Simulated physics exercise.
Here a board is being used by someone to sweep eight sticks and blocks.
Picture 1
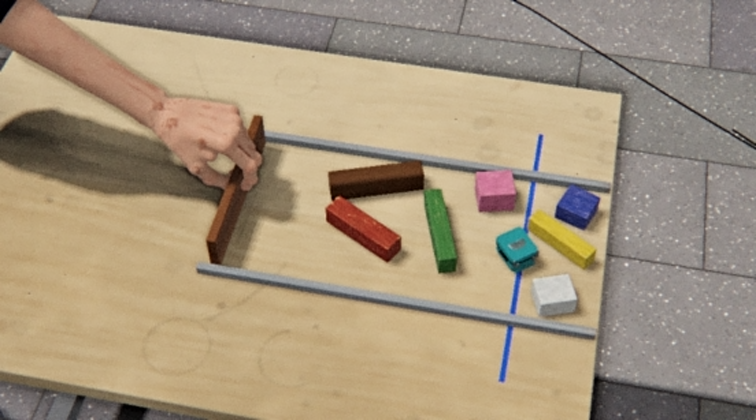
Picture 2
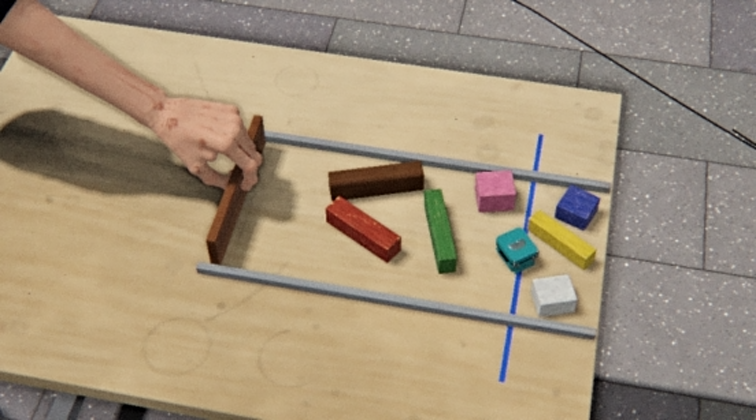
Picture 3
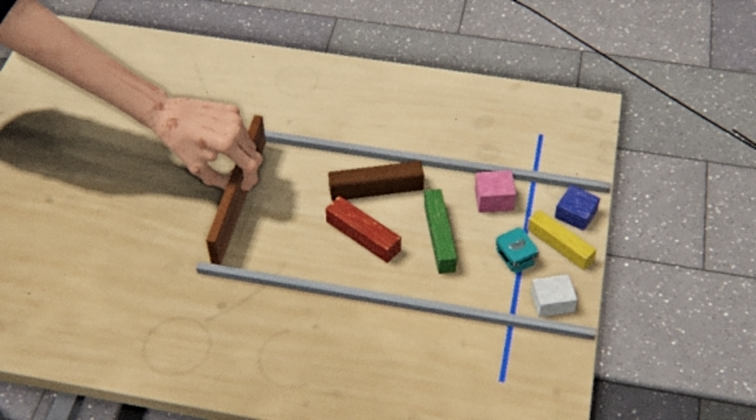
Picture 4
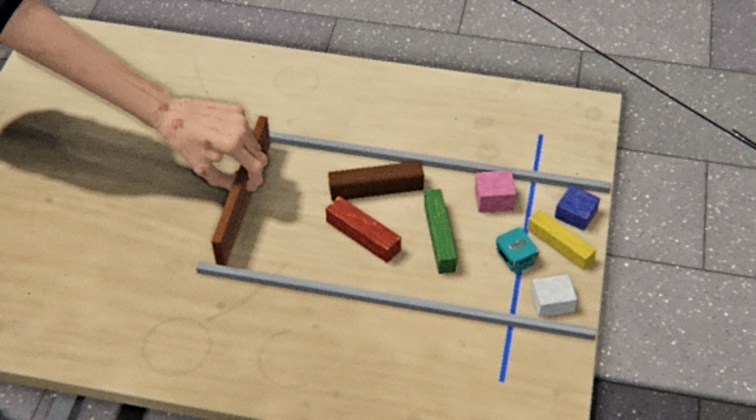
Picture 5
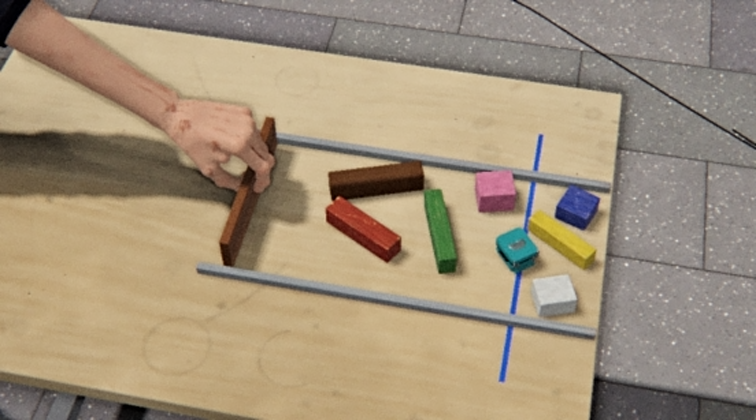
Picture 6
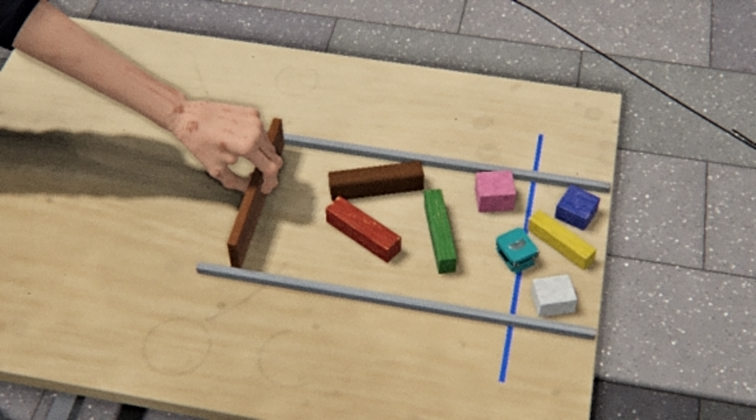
On a pale wooden tabletop set above grey speckled paving, seen from above at a slant by a still camera, two grey rails run left to right, crossed by a blue line near the right end. Between them lie brown, red and green sticks, with pink, turquoise, blue, yellow and white pieces farther right. A hand from the upper left holds a brown board upright, at first almost still, then slides it slightly rightward, touching nothing else.
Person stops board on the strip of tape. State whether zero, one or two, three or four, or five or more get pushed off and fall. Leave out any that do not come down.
The ones that fall? One or two of them, I think.
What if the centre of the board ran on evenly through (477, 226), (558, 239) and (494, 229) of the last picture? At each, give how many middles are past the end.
By position: 0 / 5 / 0.
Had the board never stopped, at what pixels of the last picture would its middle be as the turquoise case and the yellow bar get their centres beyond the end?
Middle: Roughly (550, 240); roughly (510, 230).
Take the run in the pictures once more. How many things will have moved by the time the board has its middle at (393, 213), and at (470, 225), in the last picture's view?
Respectively 4 and 7.
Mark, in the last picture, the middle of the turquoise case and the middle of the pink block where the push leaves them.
Roughly (580, 271); the other one roughly (585, 229).
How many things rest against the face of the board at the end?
At rest, 2 are in contact.
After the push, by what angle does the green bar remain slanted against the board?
About 0°.
Soon after, none off yet; blue block at rest near (577, 208); yellow bar at rest near (561, 239); white block at rest near (554, 296).
In the end, the number that fall off is one or two; gone, yellow bar and blue block.
